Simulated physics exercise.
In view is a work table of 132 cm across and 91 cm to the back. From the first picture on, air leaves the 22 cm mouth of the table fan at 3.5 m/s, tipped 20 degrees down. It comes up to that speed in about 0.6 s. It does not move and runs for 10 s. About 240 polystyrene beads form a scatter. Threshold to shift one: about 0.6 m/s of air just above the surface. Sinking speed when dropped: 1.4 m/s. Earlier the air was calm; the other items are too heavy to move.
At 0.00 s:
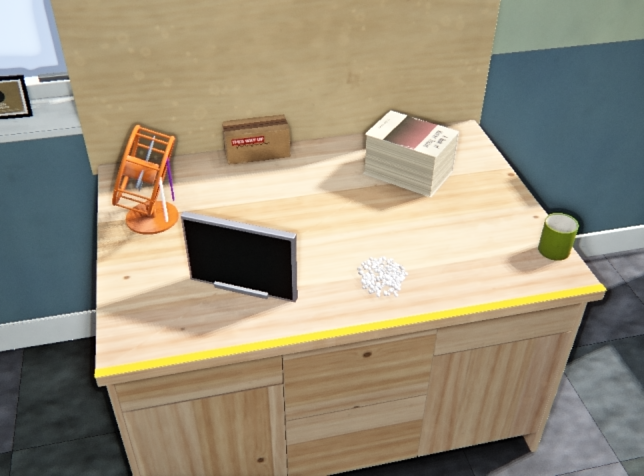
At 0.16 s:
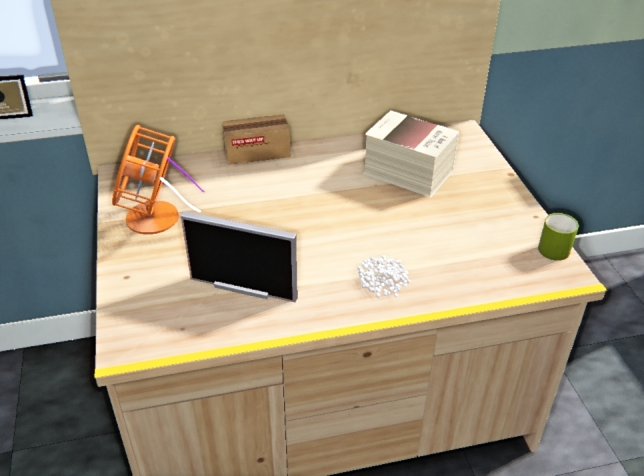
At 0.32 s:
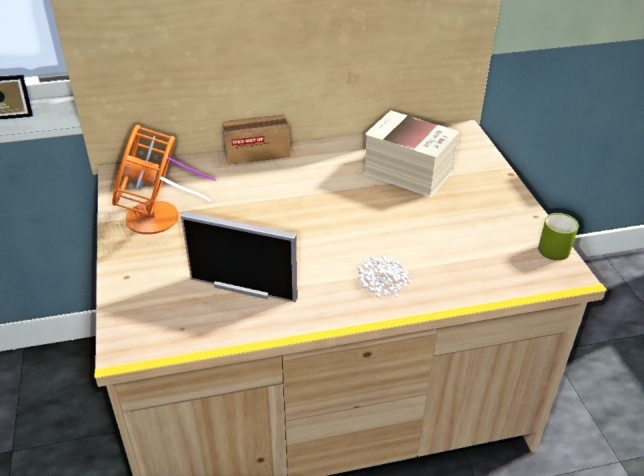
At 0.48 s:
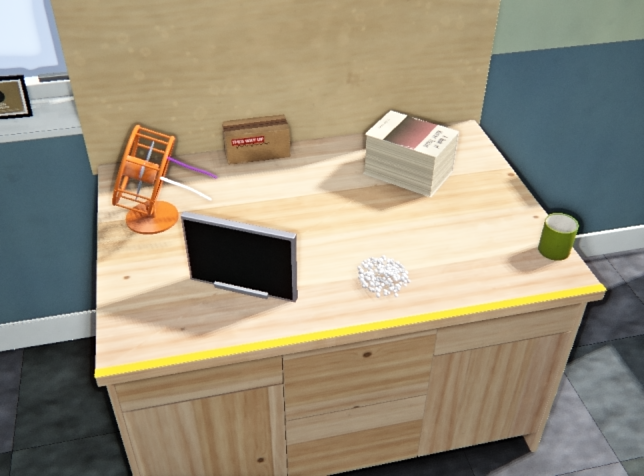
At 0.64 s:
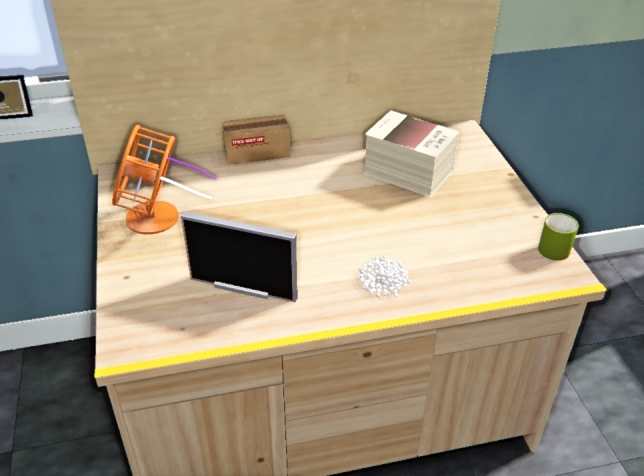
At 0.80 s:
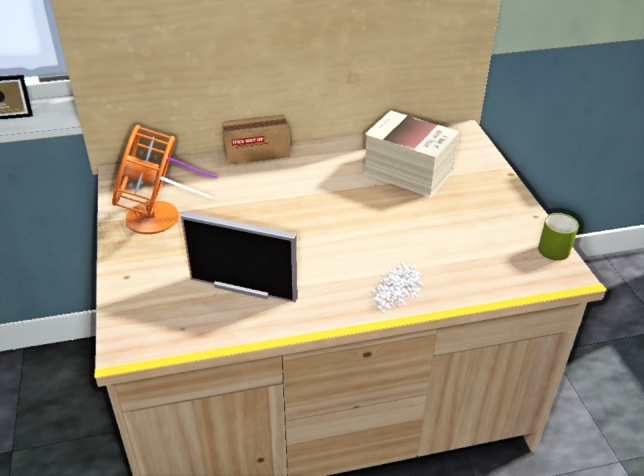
At the start, an orange table fan, a laptop, a box, books, a mug and a patch of white beads sit on a wooden table. Purple and white streamers at the fan swing out to the right and stay outstretched, then the beads shift slightly right and toward the yellow front edge.
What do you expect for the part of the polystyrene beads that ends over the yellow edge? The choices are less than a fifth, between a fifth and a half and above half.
In the end the majority sit past the yellow edge.
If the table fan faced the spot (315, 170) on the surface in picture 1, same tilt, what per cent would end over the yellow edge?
Result: Approx. 80 percent.
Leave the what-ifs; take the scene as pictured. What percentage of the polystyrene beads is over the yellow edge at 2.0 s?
100 per cent, roughly.
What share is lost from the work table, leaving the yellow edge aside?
Close to 0 % of them.
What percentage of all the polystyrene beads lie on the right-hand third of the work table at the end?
Something close to 0 % ends up there.
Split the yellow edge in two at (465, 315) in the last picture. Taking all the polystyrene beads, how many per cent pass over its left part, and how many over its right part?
I'd guess near 70 percent left and close to 30 percent right.
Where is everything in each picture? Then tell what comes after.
The middle of the polystyrene beads is near (383, 277), none has stirred yet and the mouth of the table fan is at (144, 171), in the first frame.
The middle of the polystyrene beads is near (384, 273), none has stirred yet and the yellow edge is centred on (367, 331), in the second frame.
The middle of the polystyrene beads is near (384, 273), none has stirred yet, the top of a laptop is at (237, 224) and the top of a mug is at (562, 223), in the third frame.
The middle of the polystyrene beads is near (384, 273) and none has stirred yet, in the fourth frame.
The middle of the polystyrene beads is near (384, 274) and about 1 % have left their places, in the fifth frame.
The middle of the polystyrene beads is near (398, 288), the farthest in sight from the table fan is at (416, 297) and about 95 % have left their places, in the sixth frame.
After 2.0 s, 100 % are over the yellow edge; 100 % have settled or left.
After 3.2 s, 100 % are over the yellow edge; 100 % have settled or left.
After 5.5 s, 100 % are over the yellow edge; 100 % have settled or left.
After 10.0 s, at the end, 100 % are over the yellow edge.
